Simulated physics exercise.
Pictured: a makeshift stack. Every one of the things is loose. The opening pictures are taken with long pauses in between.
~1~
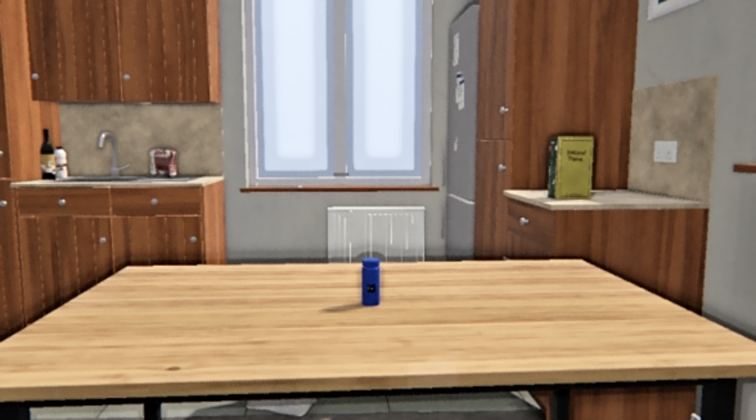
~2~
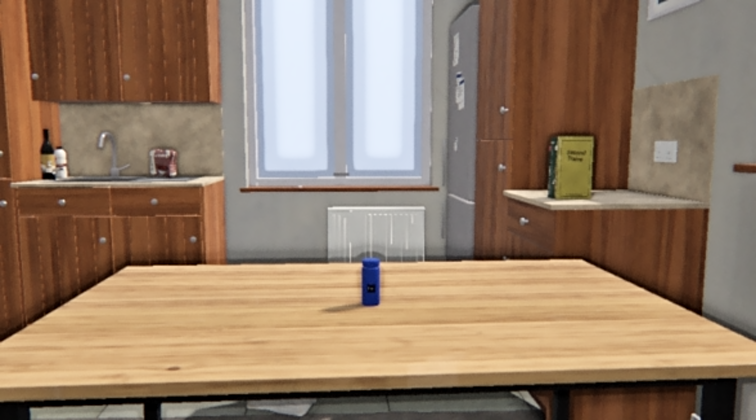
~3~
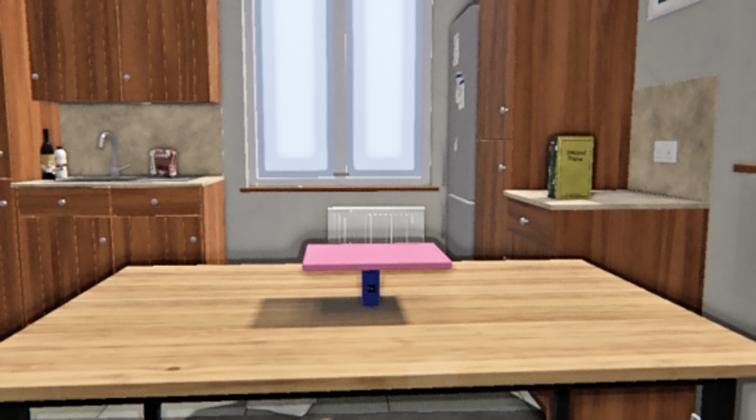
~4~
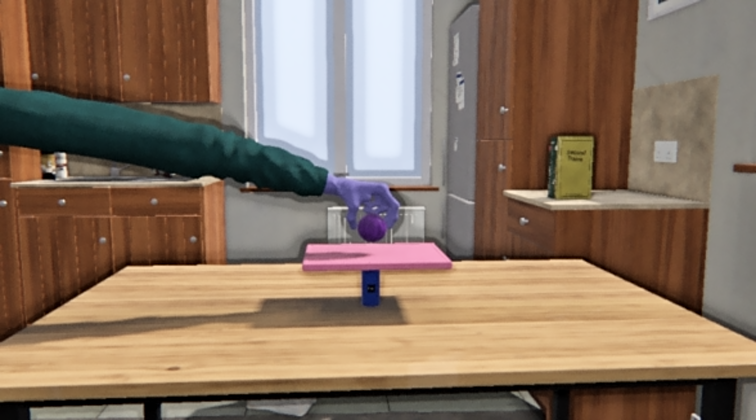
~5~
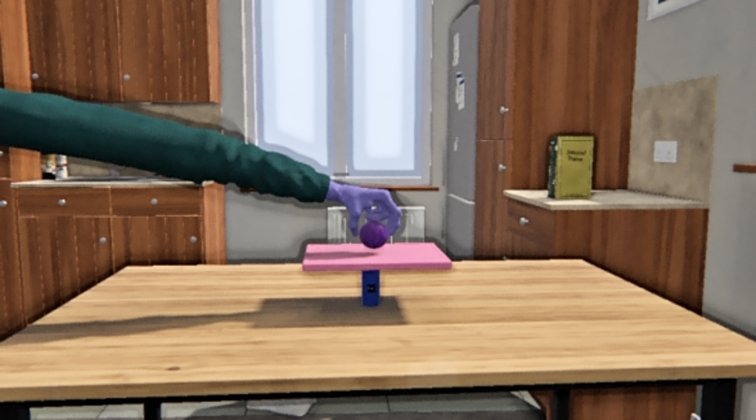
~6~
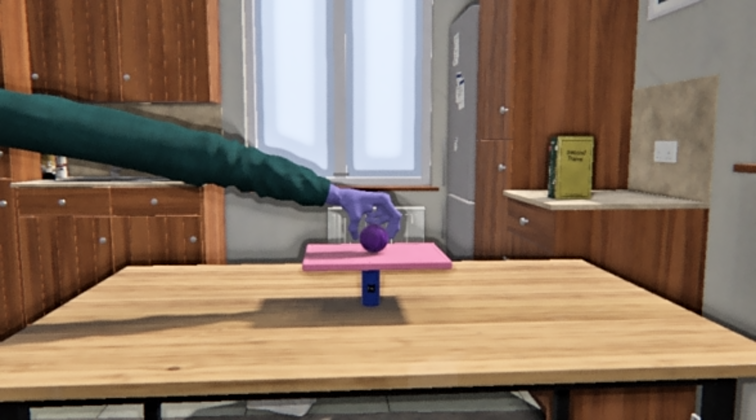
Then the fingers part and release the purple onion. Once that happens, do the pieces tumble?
Nothing drops or tips.
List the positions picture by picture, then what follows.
In the first picture, the last thing is not in view yet; blue shaker (371, 282).
In the second picture, the last thing is not in view yet; blue shaker (371, 282).
In the third picture, the last thing is not in view yet; blue shaker (371, 282).
The fourth picture shows still above its spot; purple onion (372, 228); blue shaker (371, 282).
The fifth picture shows still above its spot; purple onion (374, 234); blue shaker (371, 282).
The sixth picture shows in place under the hand; purple onion (374, 238); blue shaker (371, 282).
Then, 0.20 s past the last view, nothing moves.
Then, 0.40 s past the last view, purple onion resting near (374, 239).
Finally, all 3 still in place. Final places as the last picture's camera would see them, purple onion near (374, 239). The stack holds.
